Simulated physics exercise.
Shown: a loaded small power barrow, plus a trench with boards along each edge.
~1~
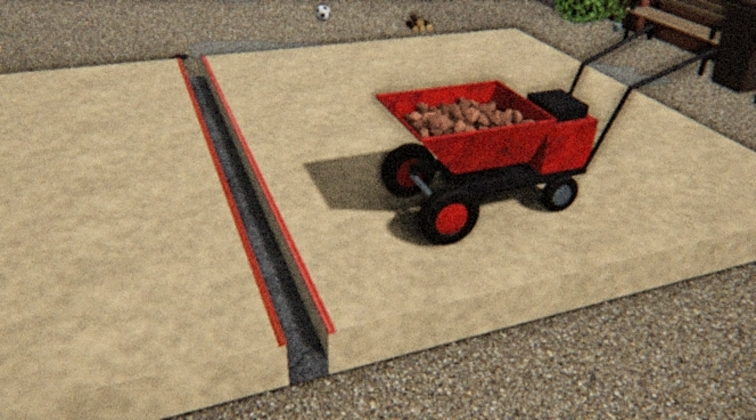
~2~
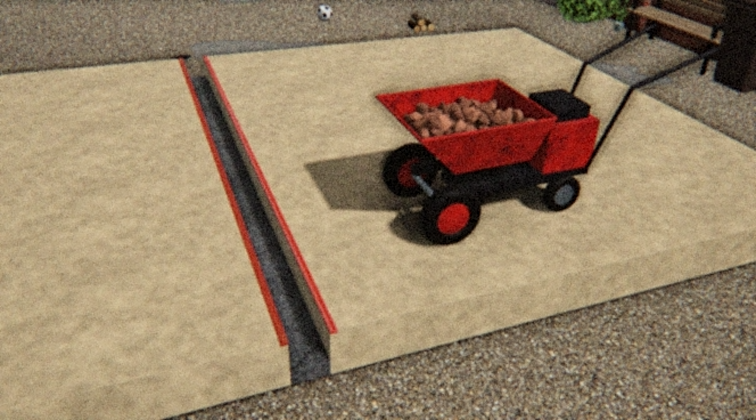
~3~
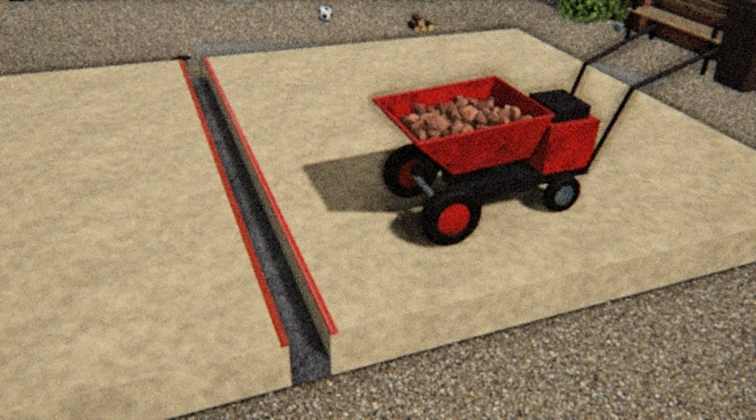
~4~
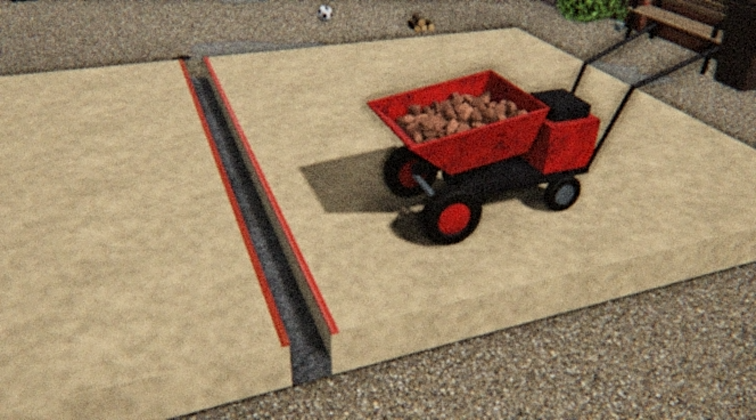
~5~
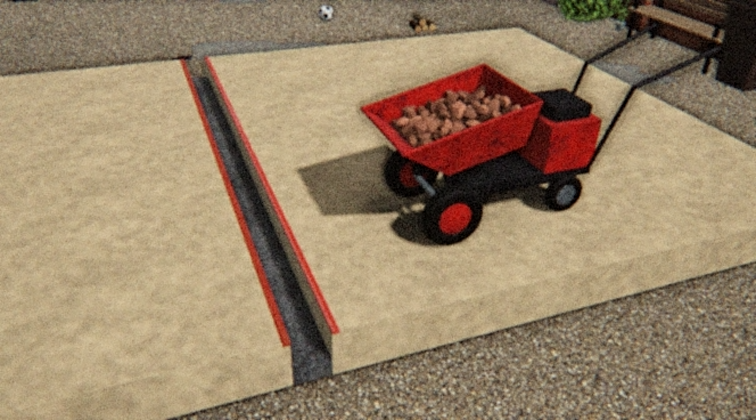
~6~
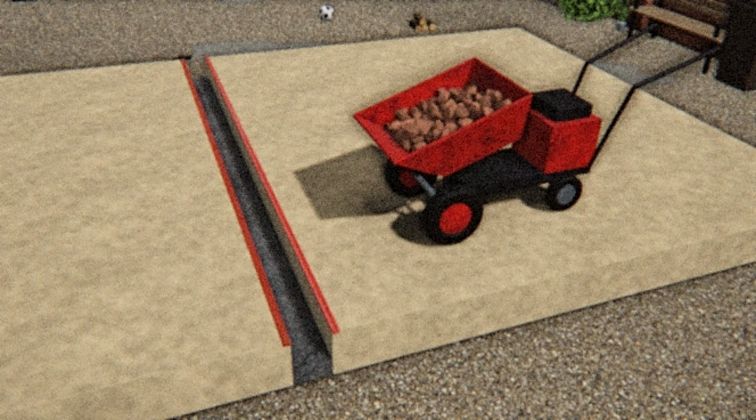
The clip shows a red power barrow loaded with rubble, standing on a pale slab to the right of a narrow trench edged with red boards. Its skip starts level, then gradually tilts forward toward the left.
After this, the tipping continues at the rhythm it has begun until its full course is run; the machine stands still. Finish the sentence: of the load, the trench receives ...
A minority.
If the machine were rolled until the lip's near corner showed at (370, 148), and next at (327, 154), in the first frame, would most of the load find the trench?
Result A - a majority; result B - a minority.
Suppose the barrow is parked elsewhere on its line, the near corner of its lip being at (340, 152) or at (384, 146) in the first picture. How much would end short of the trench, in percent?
0 % then 10 %.
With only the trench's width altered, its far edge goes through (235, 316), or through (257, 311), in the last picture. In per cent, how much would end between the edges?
30 %, then 30 %.
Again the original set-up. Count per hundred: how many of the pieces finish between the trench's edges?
Near 30 %.
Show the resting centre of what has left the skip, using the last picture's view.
Resting centre, last picture - approx. (297, 243).
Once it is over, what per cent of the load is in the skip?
Around 35 in a hundred.
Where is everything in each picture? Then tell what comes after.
Lip of the skip (421, 140), level; top of the load (479, 118), lumps of rubble; first edge of the trench (316, 296); far edge (269, 307), the trench under half as wide as the skip, and about as deep as wide, in the first frame.
Lip of the skip (421, 141), level; top of the load (480, 117), in the second frame.
Lip of the skip (417, 144), tipped barely; top of the load (477, 116), in the third frame.
Lip of the skip (411, 148), tipped a little; top of the load (482, 112), in the fourth frame.
Lip of the skip (404, 155), tipped a little; top of the load (491, 108), in the fifth frame.
Lip of the skip (395, 163), tipped clearly; top of the load (483, 104); first edge of the trench (320, 296); far edge (273, 307), in the sixth frame.
Just after the last frame, skip tipped steeply; every one in the skip.
A moment on, skip tipped right over; the larger part in the skip; roughly a quarter short of the trench; just a few in or heaped over the trench.
Further on, skip tipped right over; roughly a third in the skip; roughly a third short of the trench; roughly a quarter in or heaped over the trench; just a few beyond it.
When it is over, skip tipped right over; roughly a third in the skip; roughly a third short of the trench; roughly a third in or heaped over the trench; just a few beyond it.
